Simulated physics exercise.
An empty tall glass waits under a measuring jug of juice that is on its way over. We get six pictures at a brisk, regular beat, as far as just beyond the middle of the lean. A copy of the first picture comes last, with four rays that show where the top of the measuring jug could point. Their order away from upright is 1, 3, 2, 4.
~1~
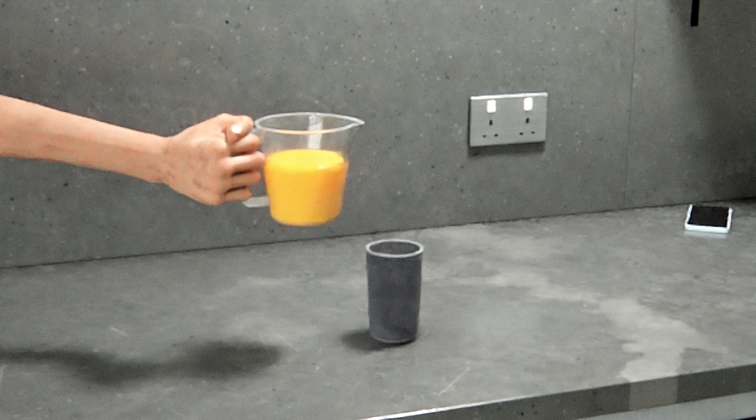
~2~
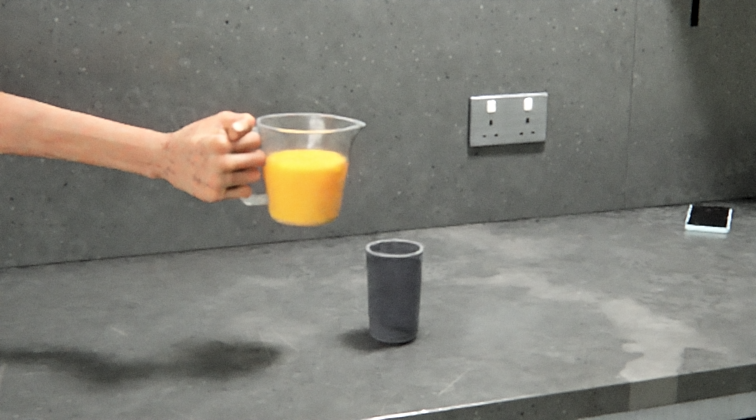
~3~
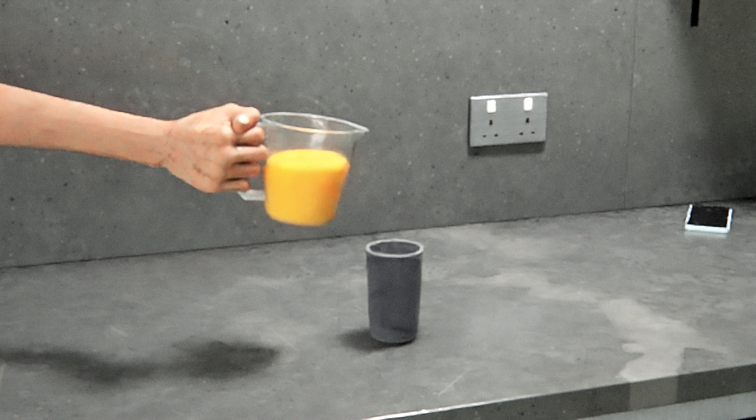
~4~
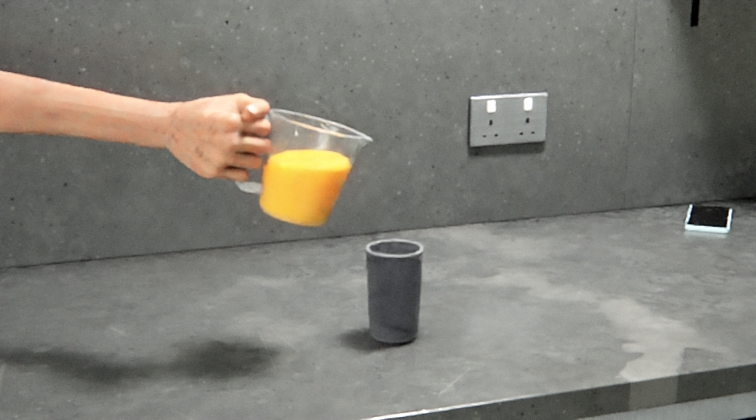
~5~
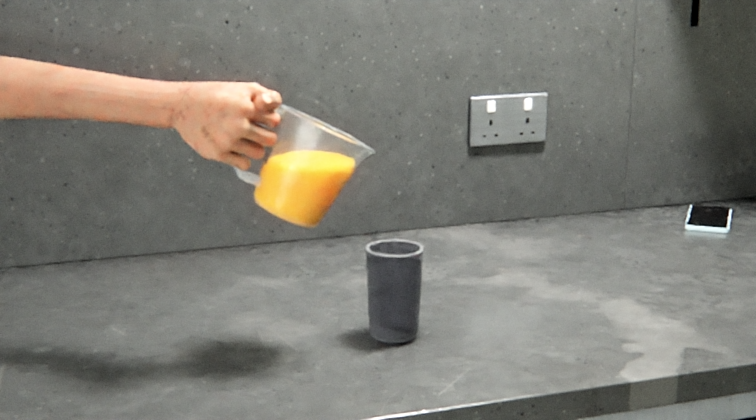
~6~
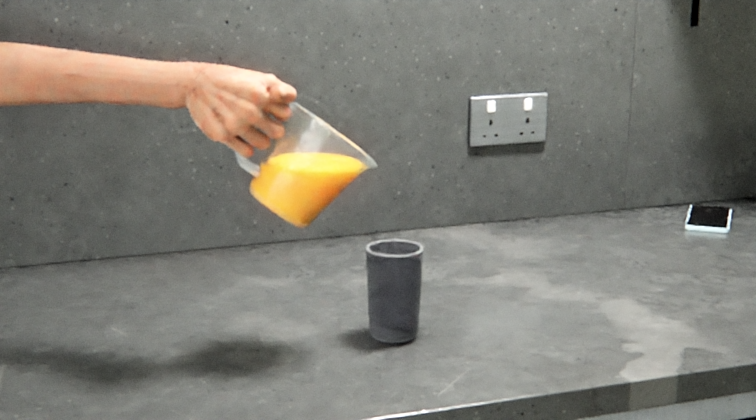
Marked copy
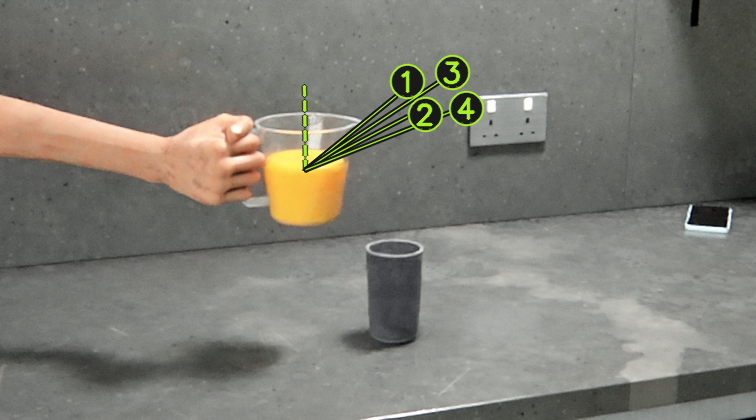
A hand held a clear measuring jug of orange juice above a tall dark glass on a grey counter, then steadily tilted it to the right until the juice neared the lip.
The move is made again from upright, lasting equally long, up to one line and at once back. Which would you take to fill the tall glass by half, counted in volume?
3 is best.
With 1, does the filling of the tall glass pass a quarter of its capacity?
Yes, clearly.
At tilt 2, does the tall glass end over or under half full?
Over.
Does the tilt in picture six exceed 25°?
Yes, it does.
On the marked copy, 1 at (396, 96); 2 at (407, 116); 3 at (438, 82); 4 at (450, 112).
Choosing 1, the tall glass ends with about 35 % of what it can hold.
Choosing 2, the tall glass ends with about 71 % of what it can hold.
Choosing 3, the tall glass ends with about 53 % of what it can hold.
Choosing 4, the tall glass ends with about 89 % of what it can hold; 3 % of the juice is spilt.
